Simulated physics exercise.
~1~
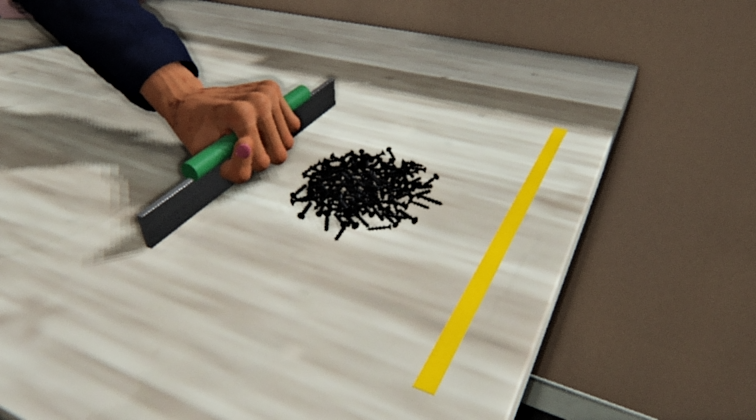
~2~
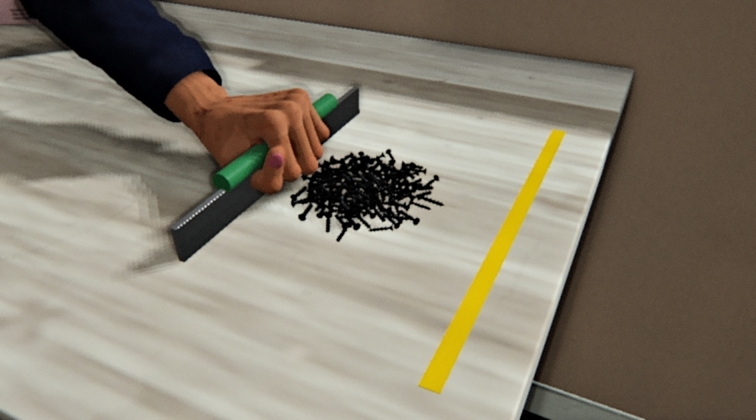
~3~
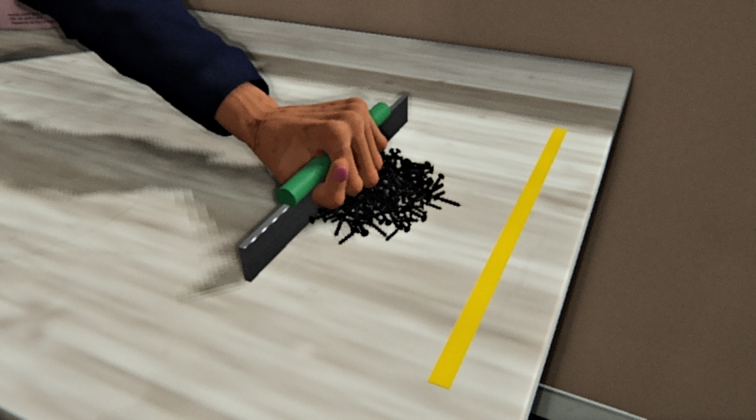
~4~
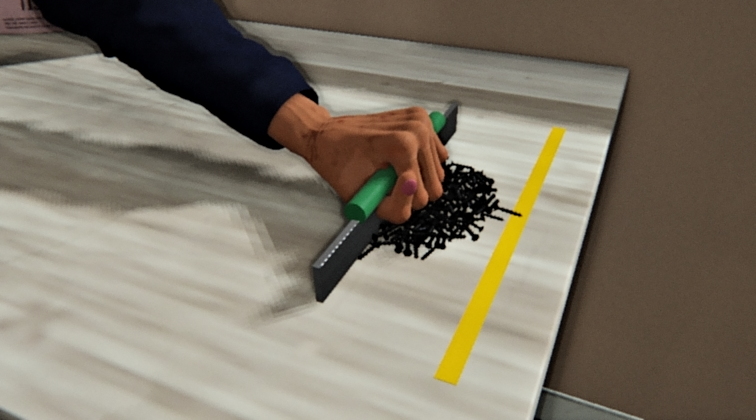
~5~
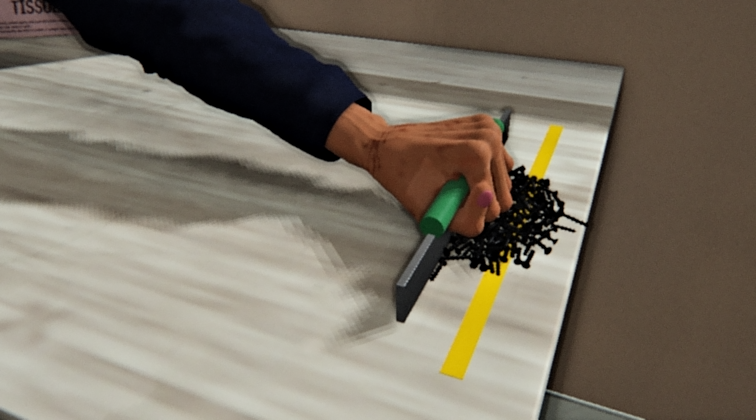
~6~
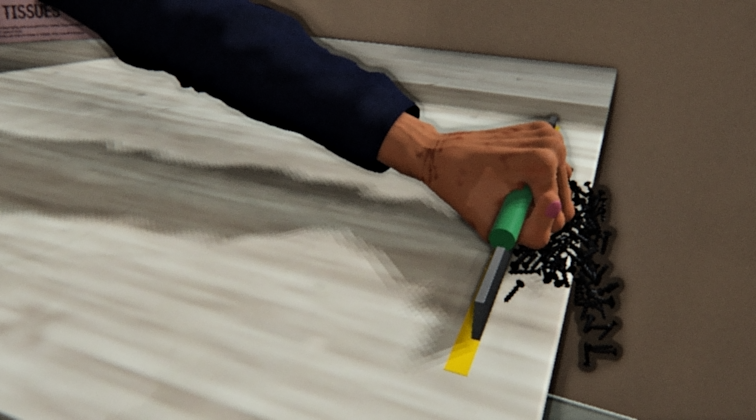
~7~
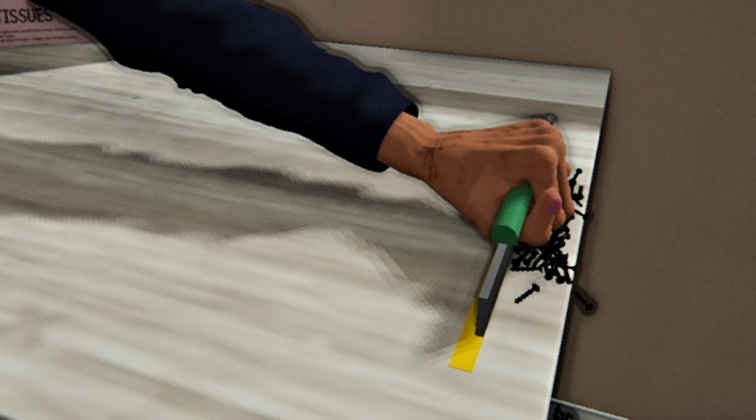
In the video, a hand holding a green-handled scraper pushes a heap of black screws rightward across a pale wooden table, then stops at a yellow tape line, as some screws spill over the right edge while others remain on the tabletop beside the hand.
